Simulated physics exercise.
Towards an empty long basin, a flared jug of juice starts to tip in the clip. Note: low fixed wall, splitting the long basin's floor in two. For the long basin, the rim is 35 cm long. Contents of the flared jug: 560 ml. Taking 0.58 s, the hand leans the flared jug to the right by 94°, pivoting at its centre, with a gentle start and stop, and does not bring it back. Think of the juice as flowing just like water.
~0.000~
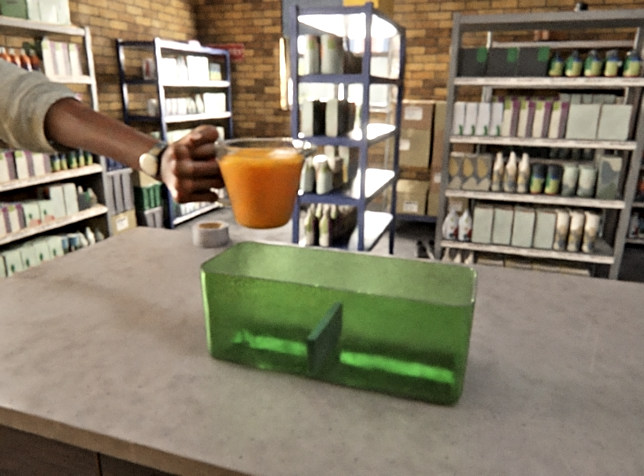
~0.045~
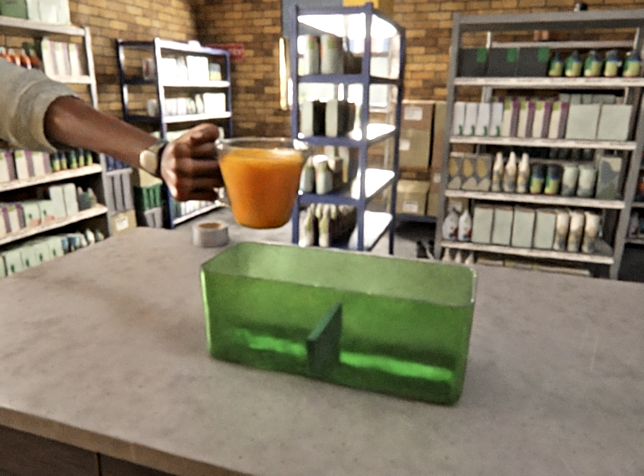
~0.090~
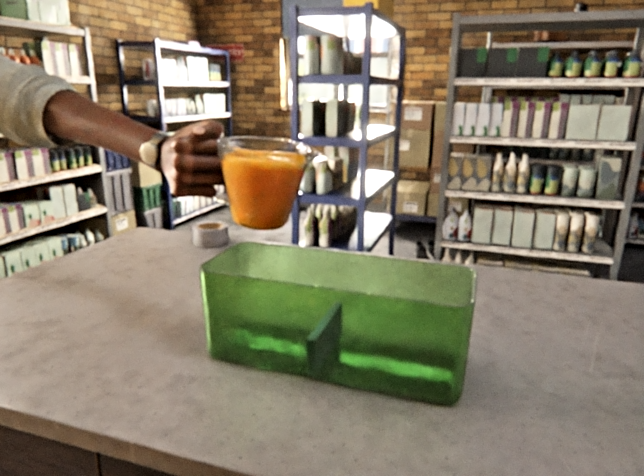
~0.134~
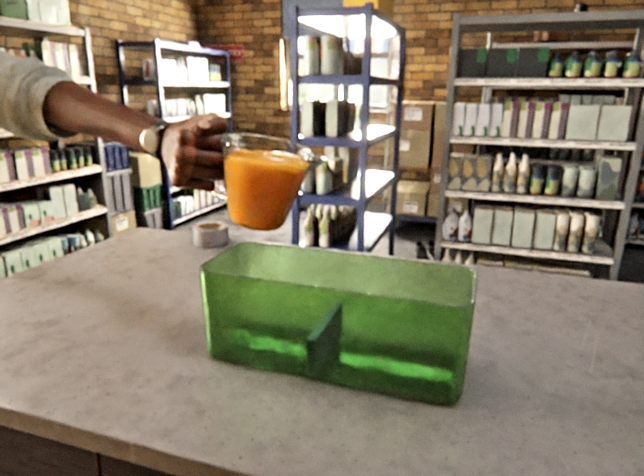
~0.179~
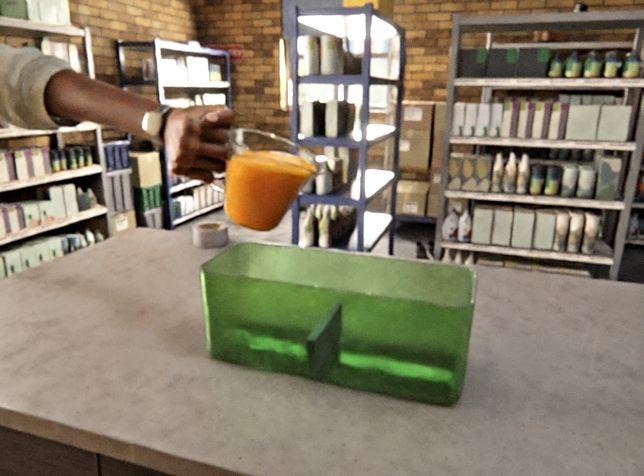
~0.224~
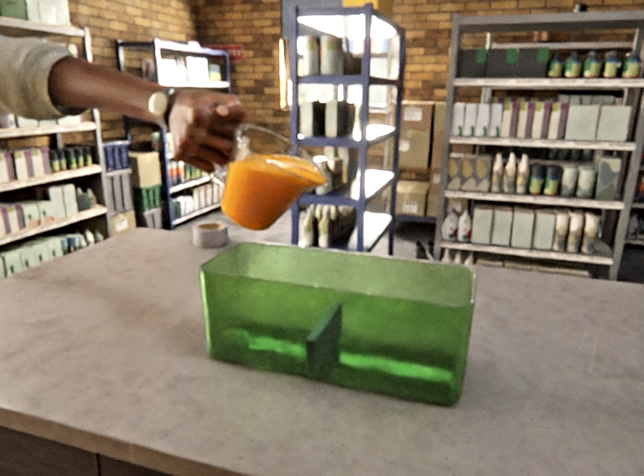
In a storeroom lined with stocked shelves, a hand holds a clear jug of orange juice above an empty green basin with a low divider, then leans the jug to the right until the juice reaches its rim.
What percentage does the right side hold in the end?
About 94 per cent.
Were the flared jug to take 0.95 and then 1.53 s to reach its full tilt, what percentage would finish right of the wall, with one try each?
First 95, then 95 per cent.
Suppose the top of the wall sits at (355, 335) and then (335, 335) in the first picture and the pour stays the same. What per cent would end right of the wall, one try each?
35 then 85 %.
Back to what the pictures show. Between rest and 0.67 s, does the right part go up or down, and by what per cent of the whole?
It goes up by about 16.
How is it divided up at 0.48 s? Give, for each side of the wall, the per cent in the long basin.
About 0 % left, 32 % right.
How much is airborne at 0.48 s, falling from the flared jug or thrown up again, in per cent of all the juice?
My guess is roughly 22 %.
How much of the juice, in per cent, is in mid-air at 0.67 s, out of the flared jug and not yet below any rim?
Roughly 9 %.
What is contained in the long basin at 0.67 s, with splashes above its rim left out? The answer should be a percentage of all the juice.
Roughly 82 percent of it.
After 0.48 s the tilt is 87° and 45 per cent is still to pour, 0 is left of the wall and 33 right of it.
After 0.67 s the tilt is 94° and 10 per cent is still to pour, 4 is left of the wall and 78 right of it.
After 0.87 s the tilt is 94° and 1 per cent is still to pour, 4 is left of the wall and 93 right of it.
After 1.08 s the tilt is 94° and 0 per cent is still to pour, 5 is left of the wall and 94 right of it.
In the end 5 per cent lies left of the wall, 94 right of it and 1 outside.
